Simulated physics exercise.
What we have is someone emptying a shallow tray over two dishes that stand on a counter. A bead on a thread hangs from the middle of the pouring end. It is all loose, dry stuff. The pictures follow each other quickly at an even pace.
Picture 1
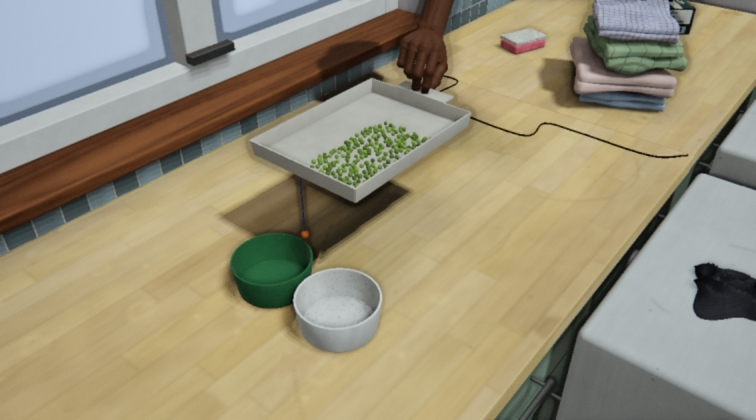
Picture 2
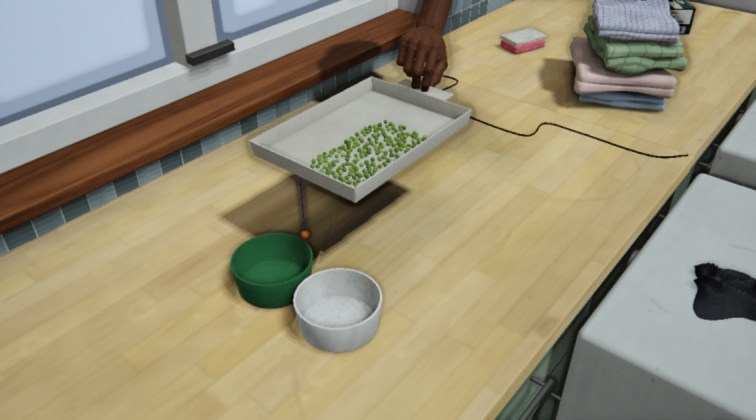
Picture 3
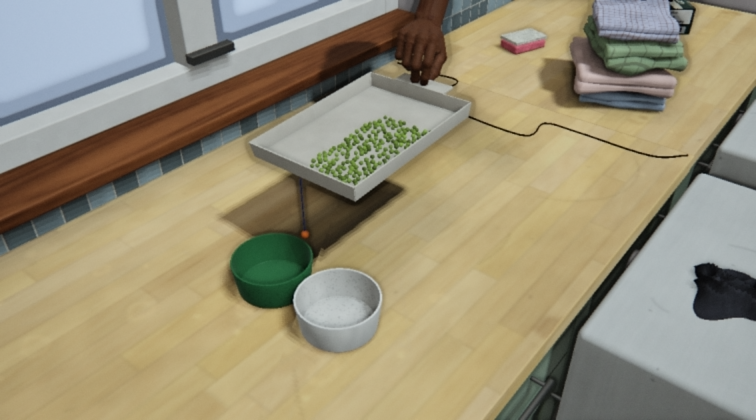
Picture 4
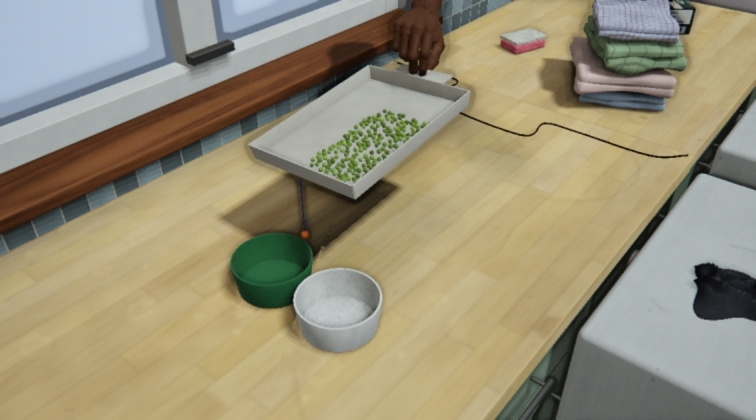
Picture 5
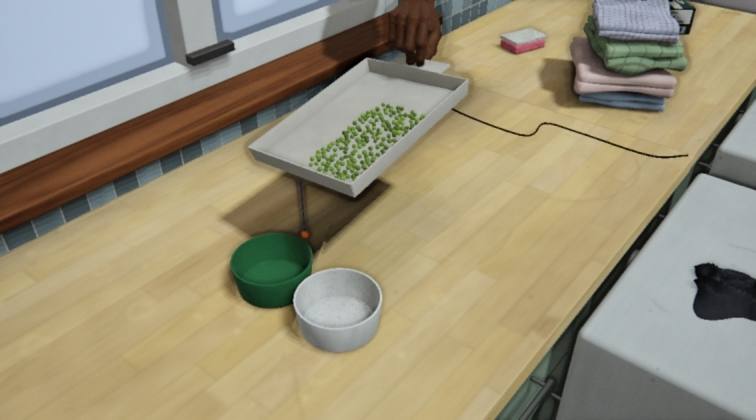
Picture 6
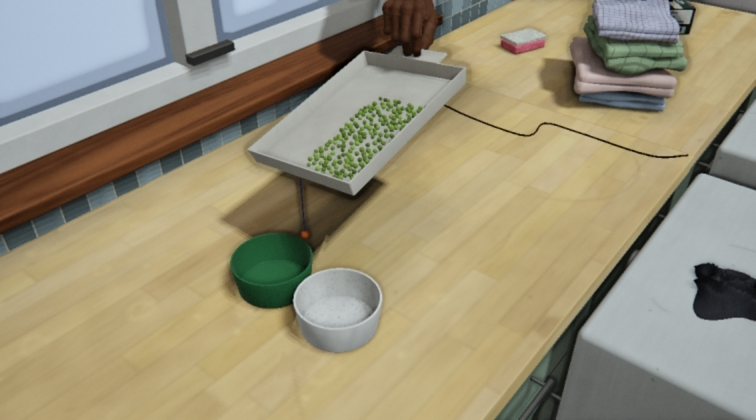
On a wooden counter by a window, a hand slowly raised the far end of a shallow tray of small green peas, and its near end gradually tilted down toward the left corner.
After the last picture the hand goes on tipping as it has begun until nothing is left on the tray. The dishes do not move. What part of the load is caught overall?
Caught overall: Less than half.
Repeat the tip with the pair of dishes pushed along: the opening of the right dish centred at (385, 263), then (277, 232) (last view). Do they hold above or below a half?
First the smaller part, then most of it.
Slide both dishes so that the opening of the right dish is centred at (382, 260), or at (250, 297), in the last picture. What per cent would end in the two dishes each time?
First some 0, then 0 per cent.
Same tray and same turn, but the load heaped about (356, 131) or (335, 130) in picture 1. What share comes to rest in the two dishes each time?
Near 20 % and 10 %.
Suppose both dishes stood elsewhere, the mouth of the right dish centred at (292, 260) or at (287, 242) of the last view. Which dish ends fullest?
At the first place the left one, at the second the right-hand dish.
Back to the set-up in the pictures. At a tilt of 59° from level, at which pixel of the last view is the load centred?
Near (291, 161).
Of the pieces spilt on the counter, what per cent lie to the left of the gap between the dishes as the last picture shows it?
Close to 100 per cent.
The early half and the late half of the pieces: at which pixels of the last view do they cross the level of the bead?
Early half (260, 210), late half (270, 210).
Soon, tray tipped steeply; nearly all on the tray; a stray few outside both; a stray few in the air.
A while on, tray tipped right over; nearly all on the tray; a stray few in the left dish; a stray few outside both; a small part in the air.
Towards the end, tray tipped past a quarter turn; about a quarter in the left dish; most outside both.
Finally, tray tipped past a quarter turn; none in the right dish; about a quarter in the left dish; most outside both.
